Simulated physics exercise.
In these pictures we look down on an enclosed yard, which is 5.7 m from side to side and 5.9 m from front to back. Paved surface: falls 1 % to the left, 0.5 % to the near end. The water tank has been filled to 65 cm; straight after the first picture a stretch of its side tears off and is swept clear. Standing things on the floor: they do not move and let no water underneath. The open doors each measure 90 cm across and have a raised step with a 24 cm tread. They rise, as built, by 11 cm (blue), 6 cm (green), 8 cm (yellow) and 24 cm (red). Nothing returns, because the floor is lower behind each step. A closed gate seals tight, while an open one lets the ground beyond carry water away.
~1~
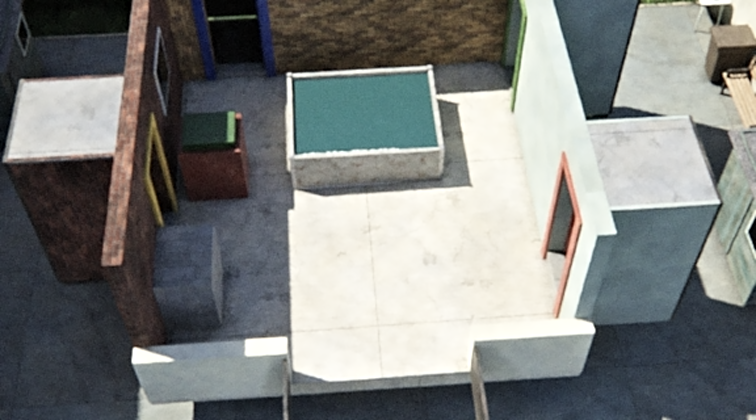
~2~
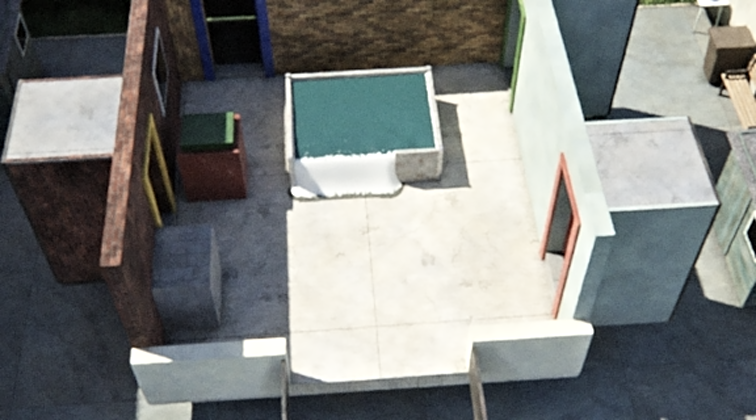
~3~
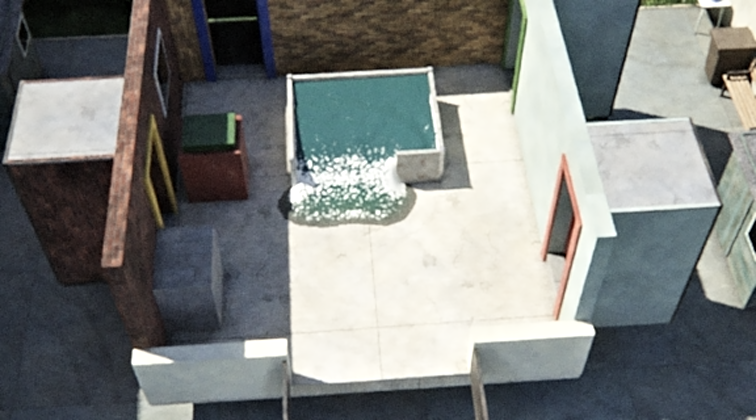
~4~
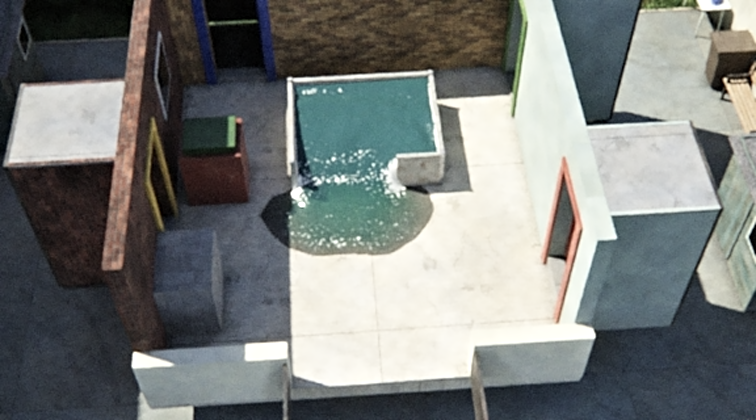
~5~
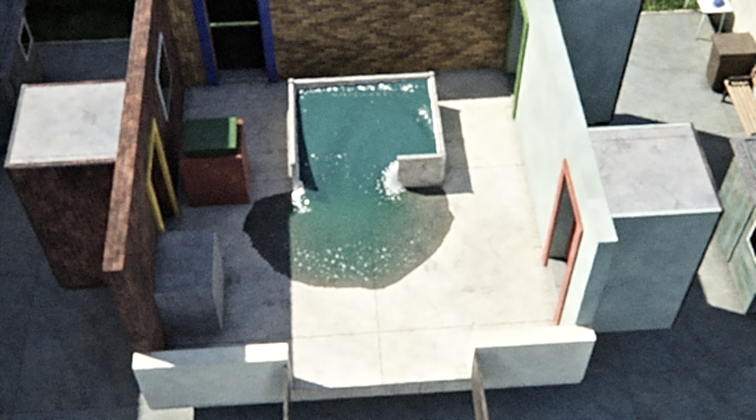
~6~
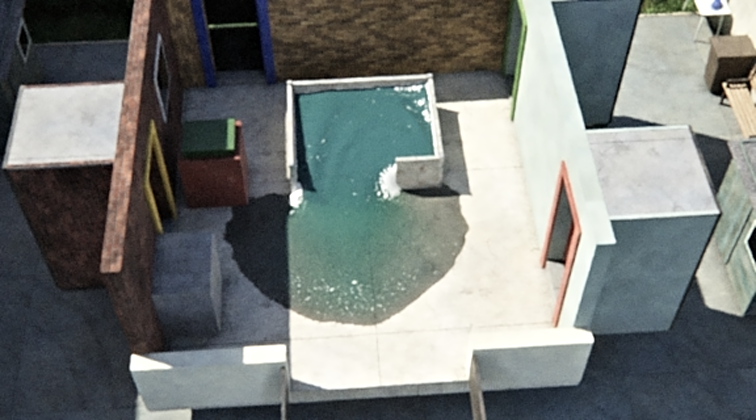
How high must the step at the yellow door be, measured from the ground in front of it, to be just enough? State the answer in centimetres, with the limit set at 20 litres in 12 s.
About 7.5 cm.
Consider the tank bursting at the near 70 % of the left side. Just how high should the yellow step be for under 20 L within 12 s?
Minimum height: Approx. 16 cm.
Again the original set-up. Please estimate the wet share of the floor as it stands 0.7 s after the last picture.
Near 45 per cent of the open floor.
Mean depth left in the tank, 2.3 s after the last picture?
Some 20 cm.
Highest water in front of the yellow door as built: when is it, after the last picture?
Near 1.8 seconds.
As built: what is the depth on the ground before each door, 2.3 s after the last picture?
Lab note, cm: Blue 0; green 0; yellow 9; red 5.
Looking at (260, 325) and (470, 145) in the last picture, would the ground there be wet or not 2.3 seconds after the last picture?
Taking them in turn, they come out submerged and spared.
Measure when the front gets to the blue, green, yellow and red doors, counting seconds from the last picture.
Blue 4.5 s, green not in the 12 s, yellow 1.1 s, red 1.3 s.
Then, 0.7 s after the last picture water covers 45 % of the floor, deepest (30 cm) near (322, 204); it has not reached the yellow door.
Then, 2.3 s after the last picture water covers 50 % of the floor, deepest (36 cm) near (164, 373); 9 cm at the yellow door, 6 litres in over its 8 cm step.
Then, 11.3 s after the last picture water covers 90 % of the floor, deepest (8 cm) near (163, 384); 6 cm at the yellow door, 14 litres in over its 8 cm step.
At the yellow door as built, the water peaked near 10 cm, 1.7 s after the last picture.
With a step of 6 cm, 35 litres would have come in within the 12 s; with 8.5 cm, 11 litres. So under 20 litres takes about 7.5 cm.
